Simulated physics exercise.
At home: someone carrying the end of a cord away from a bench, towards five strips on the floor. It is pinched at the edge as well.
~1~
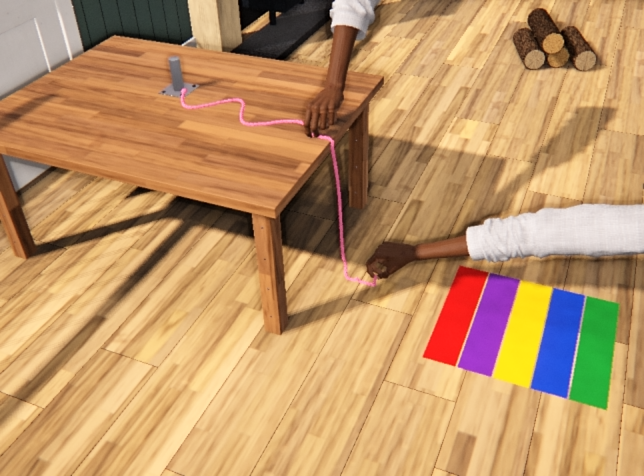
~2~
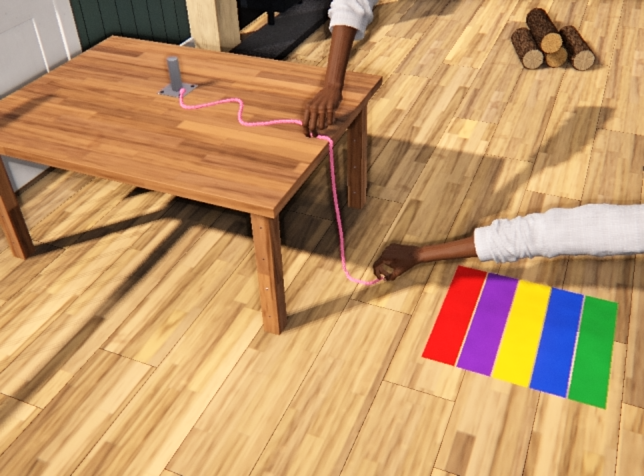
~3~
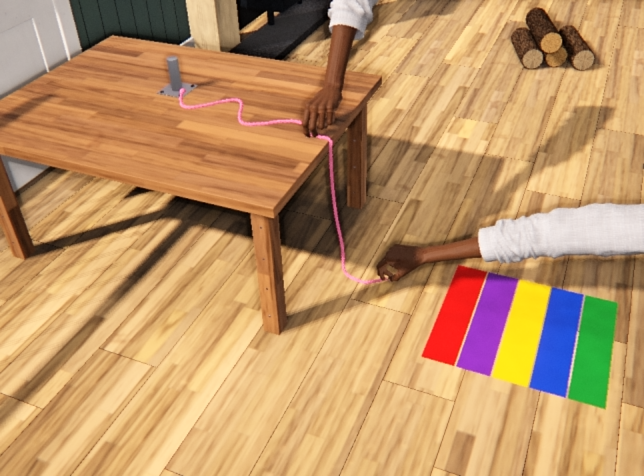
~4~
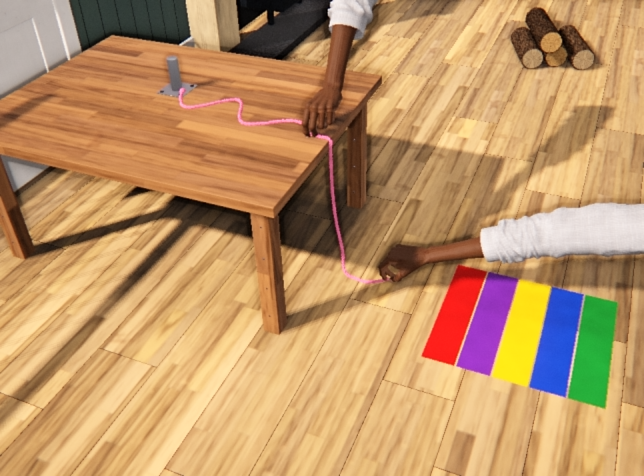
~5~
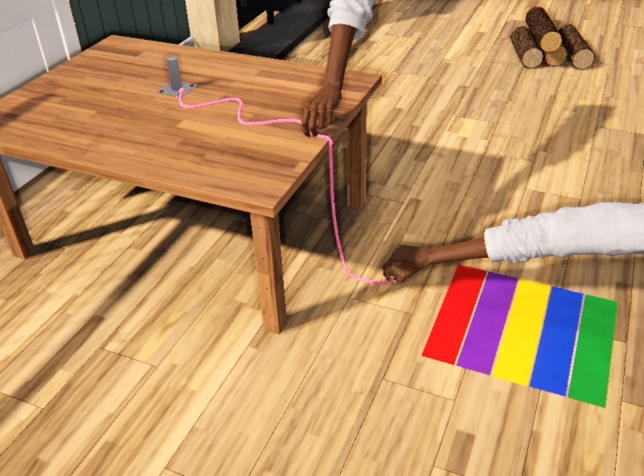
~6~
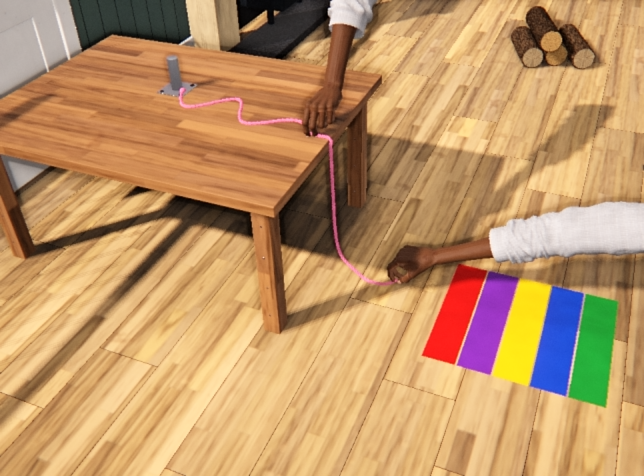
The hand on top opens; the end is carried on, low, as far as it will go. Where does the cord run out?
It gets as far as the blue strip.
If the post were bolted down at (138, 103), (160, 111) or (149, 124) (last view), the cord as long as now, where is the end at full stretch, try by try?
The places are (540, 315), (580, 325) and (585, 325).
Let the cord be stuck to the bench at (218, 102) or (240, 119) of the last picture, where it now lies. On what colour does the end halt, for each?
In that order: Yellow; purple.
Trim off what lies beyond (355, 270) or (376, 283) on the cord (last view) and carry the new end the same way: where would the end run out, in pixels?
Near (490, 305) and (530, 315).
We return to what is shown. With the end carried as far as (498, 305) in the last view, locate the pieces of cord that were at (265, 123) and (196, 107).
About (323, 125), and the other about (225, 99).
A little later, end near (499, 305); over purple.
Next, end near (539, 315); over yellow.
When it is tight, end near (563, 322); over blue. The blue one.
